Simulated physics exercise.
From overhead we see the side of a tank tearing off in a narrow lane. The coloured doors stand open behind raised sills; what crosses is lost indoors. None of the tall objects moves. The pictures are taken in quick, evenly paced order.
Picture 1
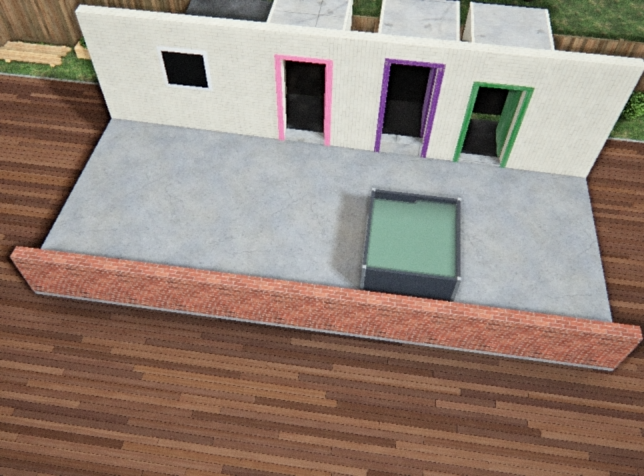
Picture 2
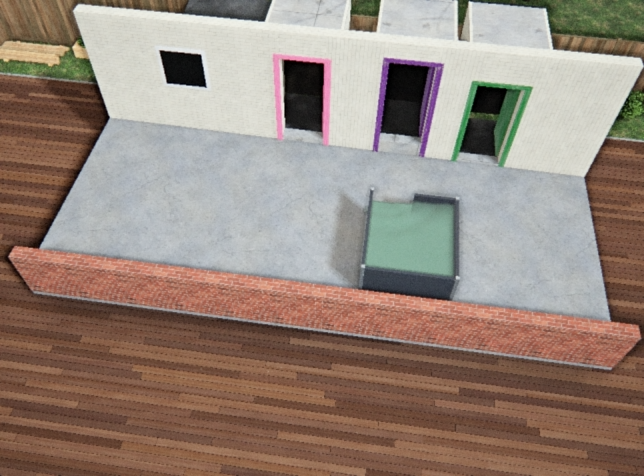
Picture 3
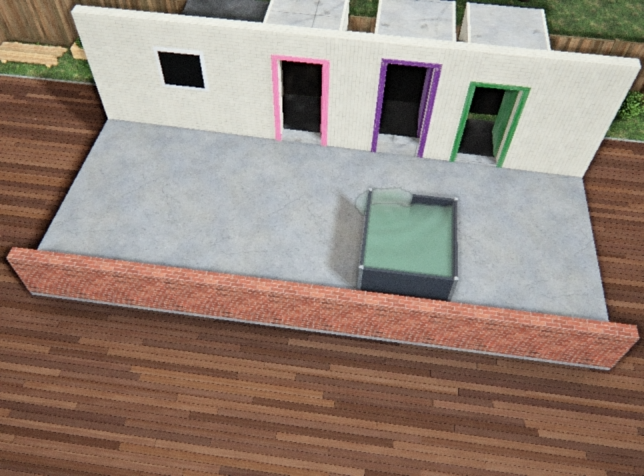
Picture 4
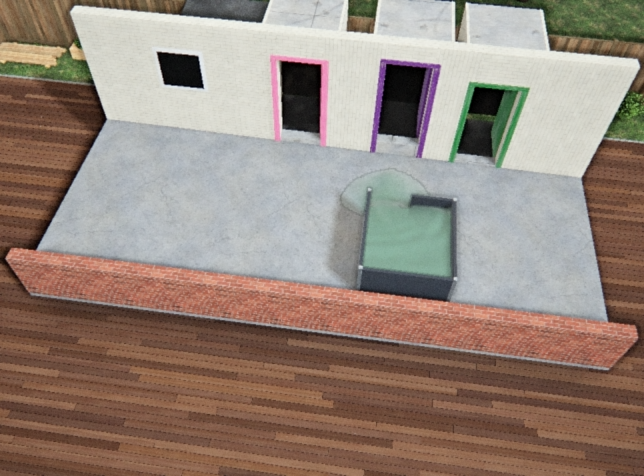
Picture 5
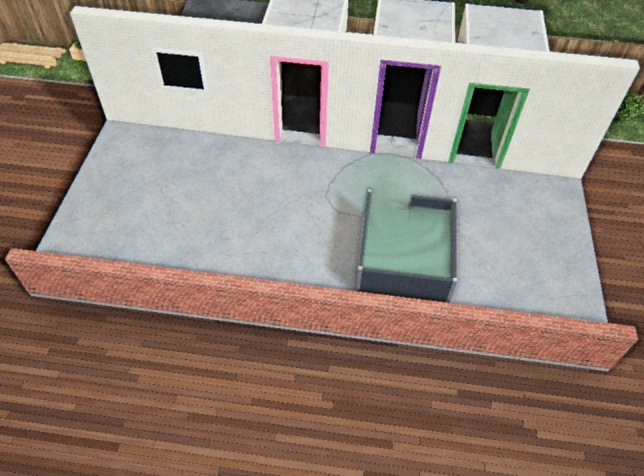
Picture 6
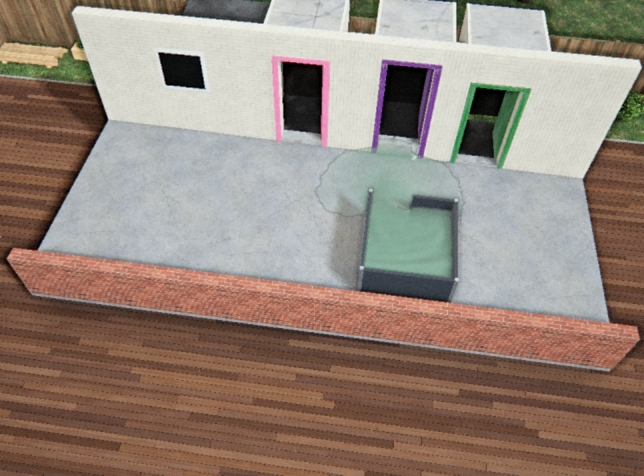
In a narrow paved lane between a low brick wall and a white wall with pink, purple and green doorways, an open tank of greenish water sits still. Part of its far side gives way, and water pours through the gap, spreading across the grey paving in a widening, rounded sheet toward the white wall.
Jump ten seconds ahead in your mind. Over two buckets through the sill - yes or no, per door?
Green door - yes, pink door - no, purple door - no.
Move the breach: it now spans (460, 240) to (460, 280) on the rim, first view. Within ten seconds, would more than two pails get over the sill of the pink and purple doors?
Result - pink: Fails to reach it; purple: Fails to reach it.
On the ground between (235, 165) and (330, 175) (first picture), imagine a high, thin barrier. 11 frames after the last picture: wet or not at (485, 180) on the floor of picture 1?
That spot is swamped.
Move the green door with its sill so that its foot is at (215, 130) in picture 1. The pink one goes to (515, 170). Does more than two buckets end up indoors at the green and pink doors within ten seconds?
As I see it, the green one remains short of it; the pink one remains short of it.
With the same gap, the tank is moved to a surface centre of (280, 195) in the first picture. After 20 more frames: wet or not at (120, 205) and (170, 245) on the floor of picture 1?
Result: Inundated; spared.
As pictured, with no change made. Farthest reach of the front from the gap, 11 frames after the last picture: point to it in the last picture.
Close to (196, 136).
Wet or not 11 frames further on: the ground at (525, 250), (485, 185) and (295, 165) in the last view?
Lab note, in the order given: Unwetted, wet through, wet through.
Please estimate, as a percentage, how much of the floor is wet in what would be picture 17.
Near 20 in a hundred.
A moment on, water covers 15 % of the floor; the green door wet at the sill, nothing in, the pink door wet at the sill, nothing in, the purple door under two buckets in.
Next, water covers 20 % of the floor; the green door under two buckets in, the pink door under two buckets in, the purple door under two buckets in.
Then, water covers 45 % of the floor; the green door over two buckets in, the pink door under two buckets in, the purple door under two buckets in.
Later, water covers 65 % of the floor; the green door over two buckets in, the pink door under two buckets in, the purple door under two buckets in.
In the end, water covers 70 % of the floor; the green door over two buckets in, the pink door under two buckets in, the purple door under two buckets in.
